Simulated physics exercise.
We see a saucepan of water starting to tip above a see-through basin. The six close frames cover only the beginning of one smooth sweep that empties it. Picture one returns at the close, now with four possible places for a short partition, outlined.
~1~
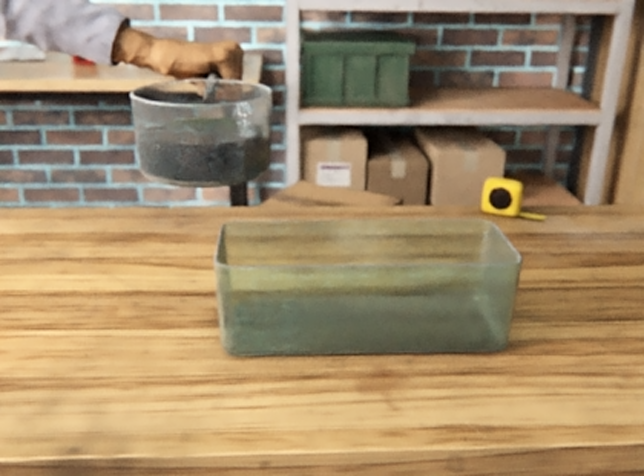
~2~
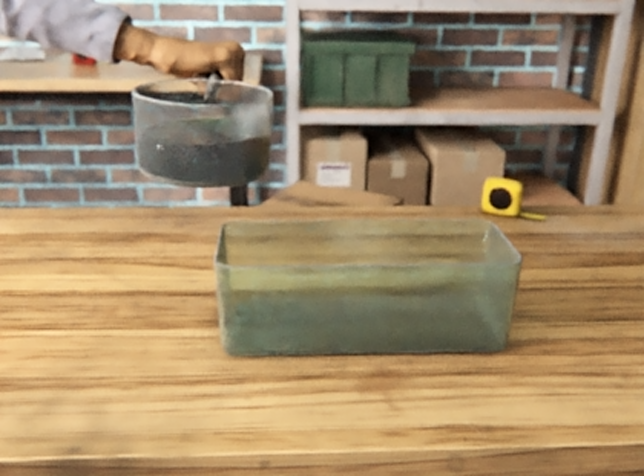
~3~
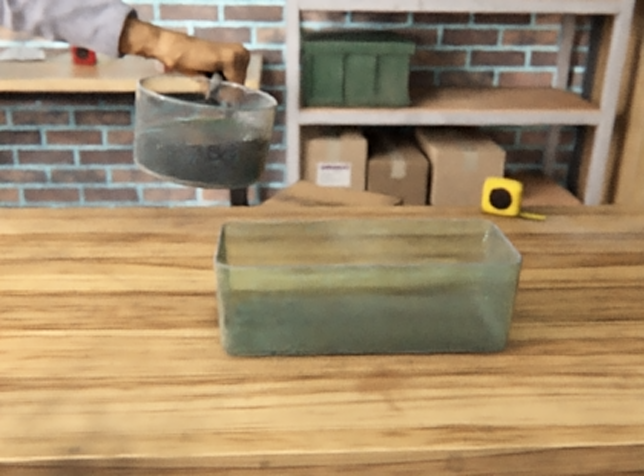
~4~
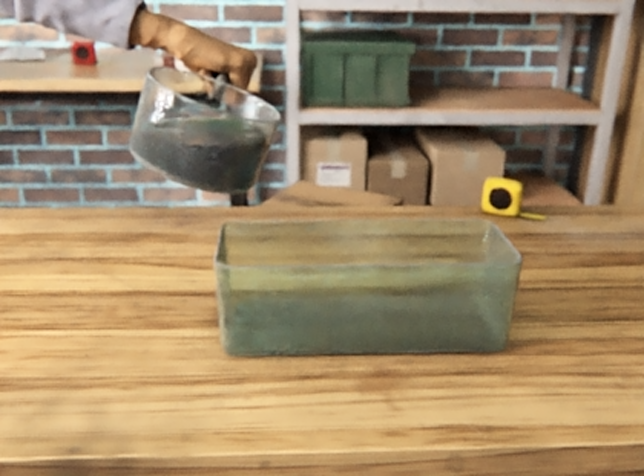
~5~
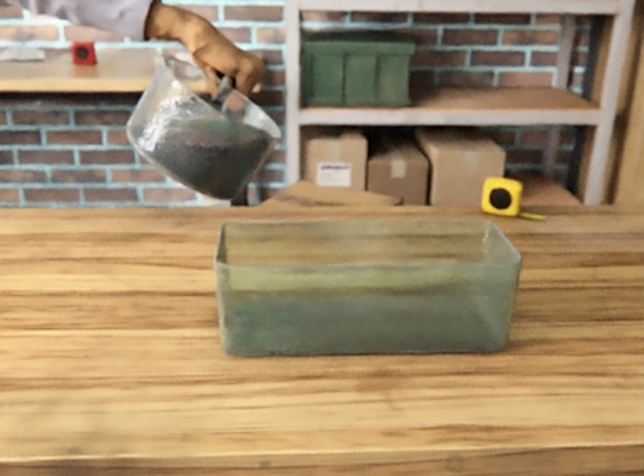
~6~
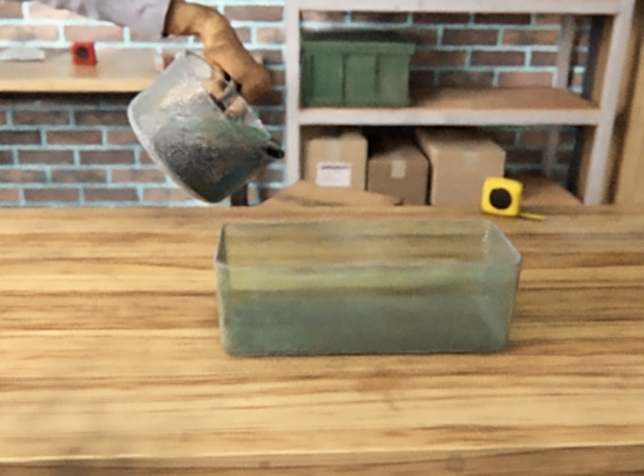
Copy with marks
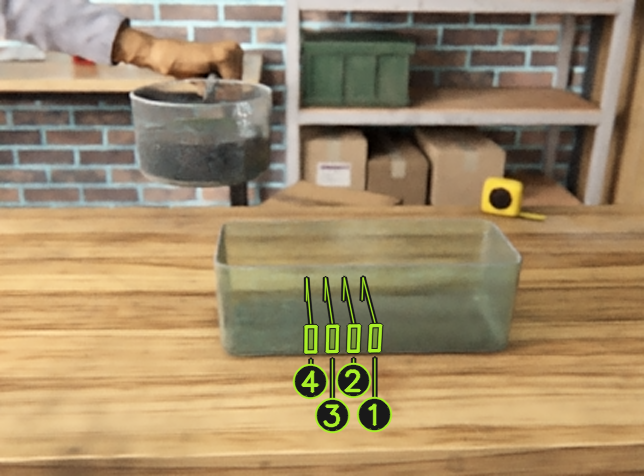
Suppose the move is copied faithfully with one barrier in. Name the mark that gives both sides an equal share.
Slot 4.
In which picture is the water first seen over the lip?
Picture 6.
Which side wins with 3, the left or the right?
The left side.
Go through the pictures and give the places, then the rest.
In the first picture, upright, lip at (269, 91); basin from (221, 351) to (506, 346); nothing has left yet.
In the second picture, tipped about 2°, lip at (270, 94); nothing has left yet.
In the third picture, tipped about 9°, lip at (274, 102); nothing has left yet.
In the fourth picture, tipped about 20°, lip at (279, 116); nothing has left yet.
In the fifth picture, tipped about 34°, lip at (280, 134); nothing has left yet.
In the sixth picture, tipped about 50°, lip at (276, 154); water is over the lip, down to (281, 155).
In lime, 1 at (374, 358); 2 at (353, 358); 3 at (332, 359); 4 at (310, 359).
For slot 1, about 75 % ends left of the wall and 21 % right of it; 4 % is lost outside.
For slot 2, about 75 % ends left of the wall and 20 % right of it; 5 % is lost outside.
For slot 3, about 73 % ends left of the wall and 24 % right of it; 3 % is lost outside.
For slot 4, about 51 % ends left of the wall and 47 % right of it.
